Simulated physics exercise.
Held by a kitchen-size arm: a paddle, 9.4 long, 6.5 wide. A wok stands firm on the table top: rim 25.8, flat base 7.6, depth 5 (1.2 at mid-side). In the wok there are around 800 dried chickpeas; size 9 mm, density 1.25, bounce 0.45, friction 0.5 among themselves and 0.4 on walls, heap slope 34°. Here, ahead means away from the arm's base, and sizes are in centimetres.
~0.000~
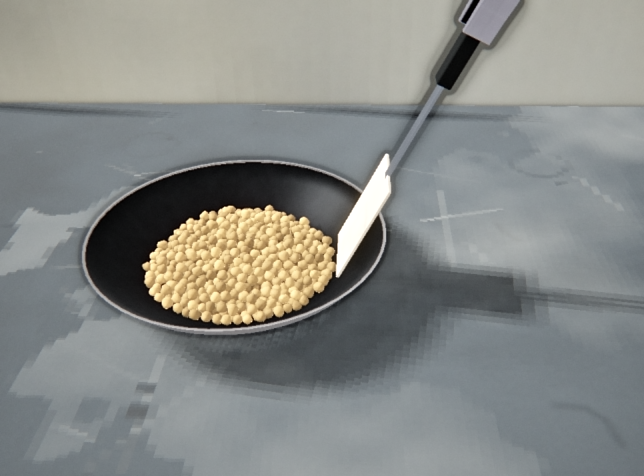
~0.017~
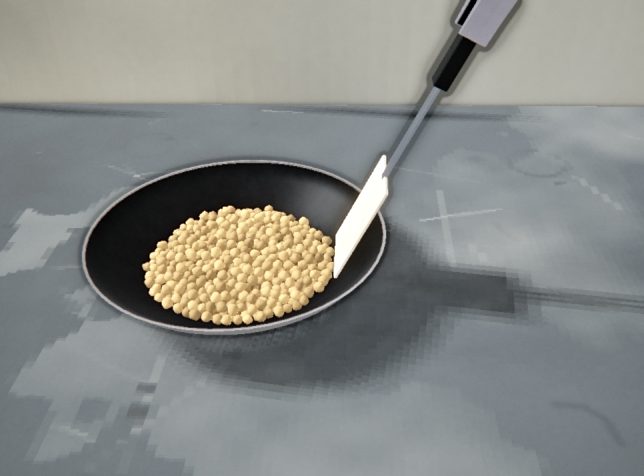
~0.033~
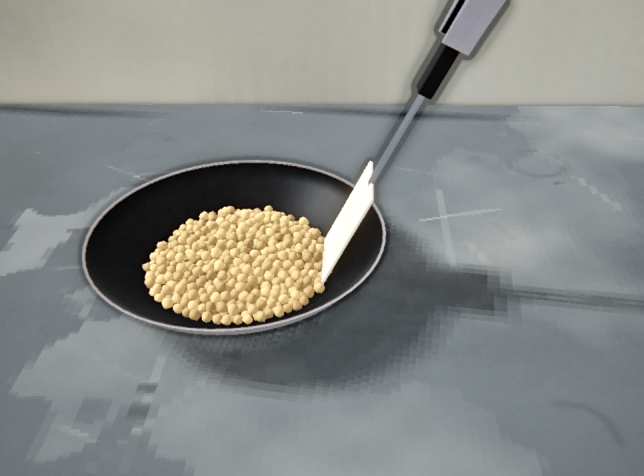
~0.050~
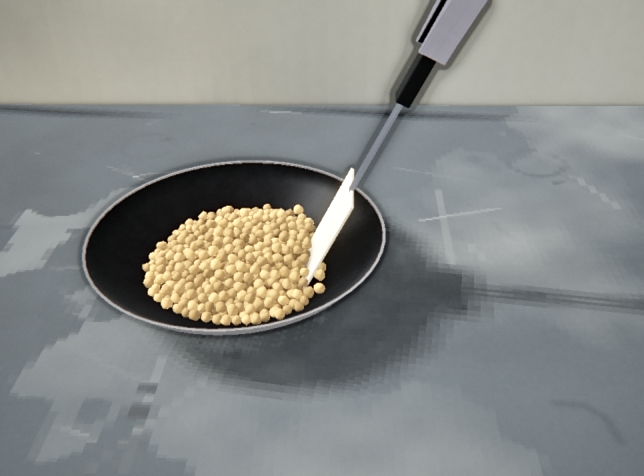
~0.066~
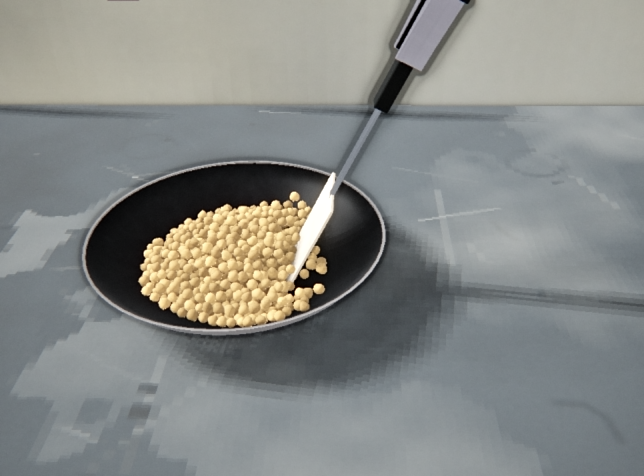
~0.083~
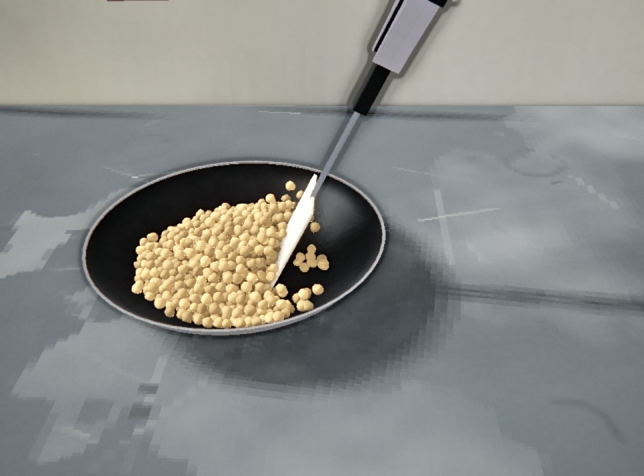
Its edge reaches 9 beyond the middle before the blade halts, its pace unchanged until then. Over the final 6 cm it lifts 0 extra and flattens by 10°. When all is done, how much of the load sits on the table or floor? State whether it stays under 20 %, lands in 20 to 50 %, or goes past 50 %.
It lands in 20 to 50 %.
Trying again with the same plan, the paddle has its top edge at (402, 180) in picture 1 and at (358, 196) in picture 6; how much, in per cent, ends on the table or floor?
Close to 15 in a hundred.
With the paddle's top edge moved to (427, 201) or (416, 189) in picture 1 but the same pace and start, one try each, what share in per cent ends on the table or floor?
Roughly 25% and 30%.
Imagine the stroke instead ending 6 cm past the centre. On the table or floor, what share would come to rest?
With that change, I'd expect about 10 per cent.
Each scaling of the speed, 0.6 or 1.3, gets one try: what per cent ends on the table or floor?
Some 20 and 40 per cent.
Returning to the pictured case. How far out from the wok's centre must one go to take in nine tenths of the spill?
It comes out at close to 35 centimetres.
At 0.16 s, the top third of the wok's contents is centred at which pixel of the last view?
It is centred at about (163, 237).
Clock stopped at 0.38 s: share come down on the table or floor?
Around 30 percent.
By 0.12 s, sloping 64°, highest piece 6 above the table; 796 in the wok.
By 0.16 s, sloping 61°, highest piece 7 above the table; 796 in the wok.
By 0.38 s, sloping 54°, highest piece 6 above the table; 549 in the wok, 231 on the table or floor, 16 on the blade or in flight.
By 1.43 s, sloping 54°, highest piece 5 above the table; 547 in the wok, 249 on the table or floor.
Final count, 547 in the wok, 249 on the table or floor. That is 31 % on the table or floor.
